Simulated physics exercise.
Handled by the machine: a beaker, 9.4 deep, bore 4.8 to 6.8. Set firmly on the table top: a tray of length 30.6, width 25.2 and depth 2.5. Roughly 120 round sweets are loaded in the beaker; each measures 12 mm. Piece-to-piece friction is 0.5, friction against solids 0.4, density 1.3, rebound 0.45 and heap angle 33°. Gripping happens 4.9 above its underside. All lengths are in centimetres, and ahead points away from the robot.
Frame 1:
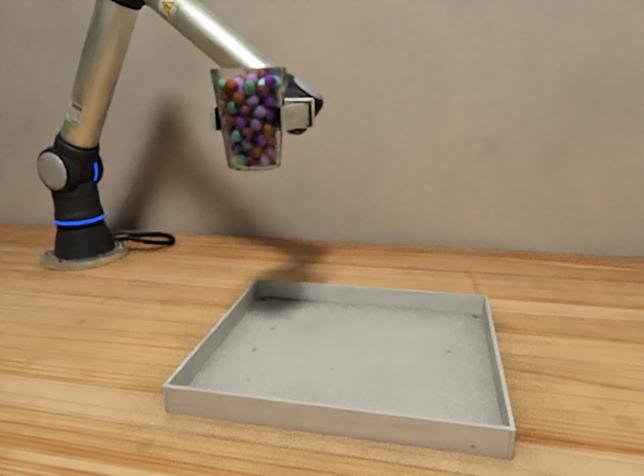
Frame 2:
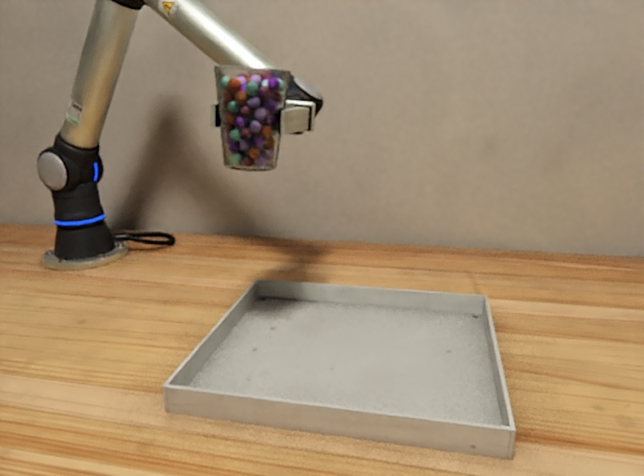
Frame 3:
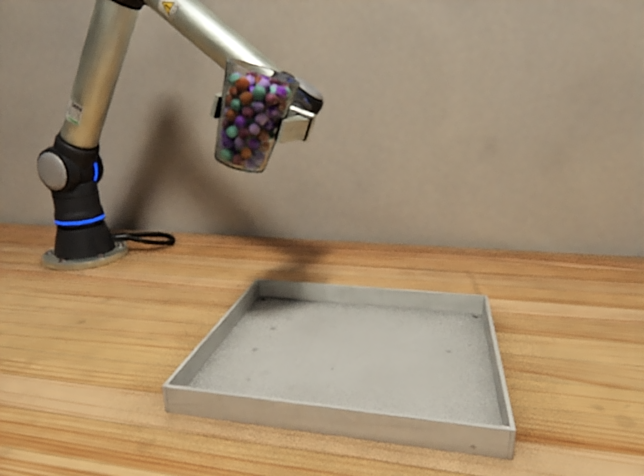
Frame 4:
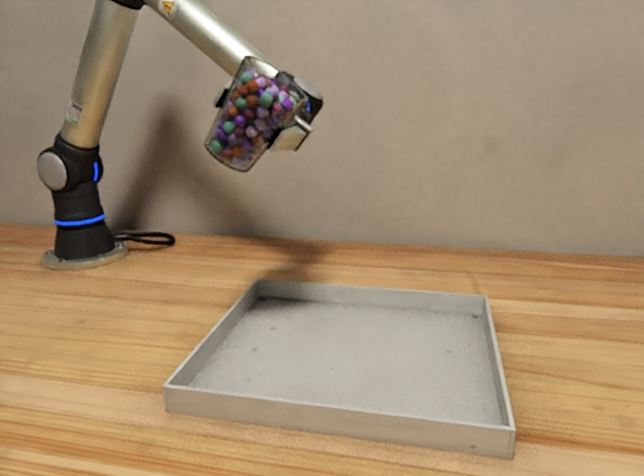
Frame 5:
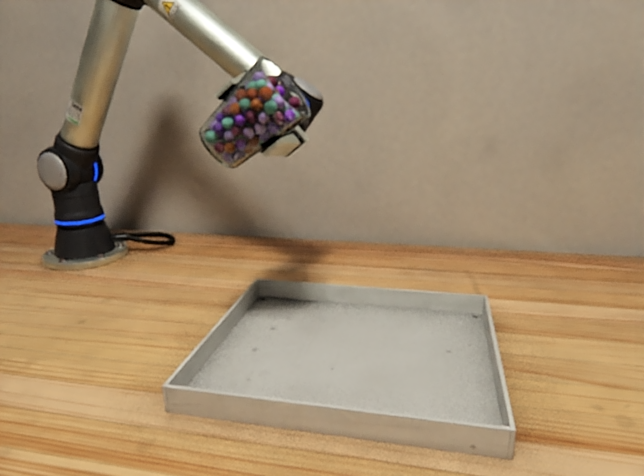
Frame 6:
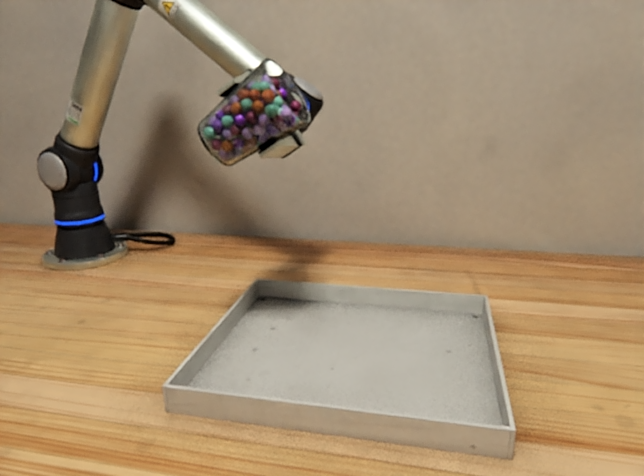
The video shows a robotic arm holding a clear beaker of small multicoloured balls above and behind an empty grey tray on a wooden table, gradually tilting its top to the right while the balls shift but remain inside.
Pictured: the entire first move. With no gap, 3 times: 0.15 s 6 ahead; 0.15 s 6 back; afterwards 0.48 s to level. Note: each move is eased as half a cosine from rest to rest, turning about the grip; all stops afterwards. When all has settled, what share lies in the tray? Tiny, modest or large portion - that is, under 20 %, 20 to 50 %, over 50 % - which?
A modest portion.
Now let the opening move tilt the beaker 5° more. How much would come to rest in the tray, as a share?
It would come to roughly 50 per cent.
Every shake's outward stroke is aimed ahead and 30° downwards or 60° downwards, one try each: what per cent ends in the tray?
Result: Approx. 20 % and 0 %, one try each.
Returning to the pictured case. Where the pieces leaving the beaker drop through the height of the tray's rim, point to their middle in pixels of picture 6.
Estimated centre around (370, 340) in pixels.
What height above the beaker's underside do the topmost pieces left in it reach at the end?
Around 7.5 cm above the underside.
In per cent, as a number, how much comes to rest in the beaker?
Near 60 in a hundred.
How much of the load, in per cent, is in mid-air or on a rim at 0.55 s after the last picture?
Roughly 10 percent.
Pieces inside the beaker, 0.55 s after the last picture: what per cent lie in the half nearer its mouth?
Around 60 per cent of it.
Then, 0.55 s later, tilted 57° forward, highest piece 29 above the table; 89 in the beaker, 22 in the tray, 12 in flight or on a rim.
Then, 1.10 s later, tilted 35° forward, highest piece 29 above the table; 76 in the beaker, 44 in the tray, 3 on the table or floor.
Then, 1.58 s later, level, highest piece 29 above the table; 76 in the beaker, 44 in the tray, 3 on the table or floor.
Then, 2.63 s later, level, highest piece 29 above the table; 76 in the beaker, 44 in the tray, 3 on the table or floor.
At rest, 76 in the beaker, 44 in the tray, 3 on the table or floor. That is 36 % in the tray.
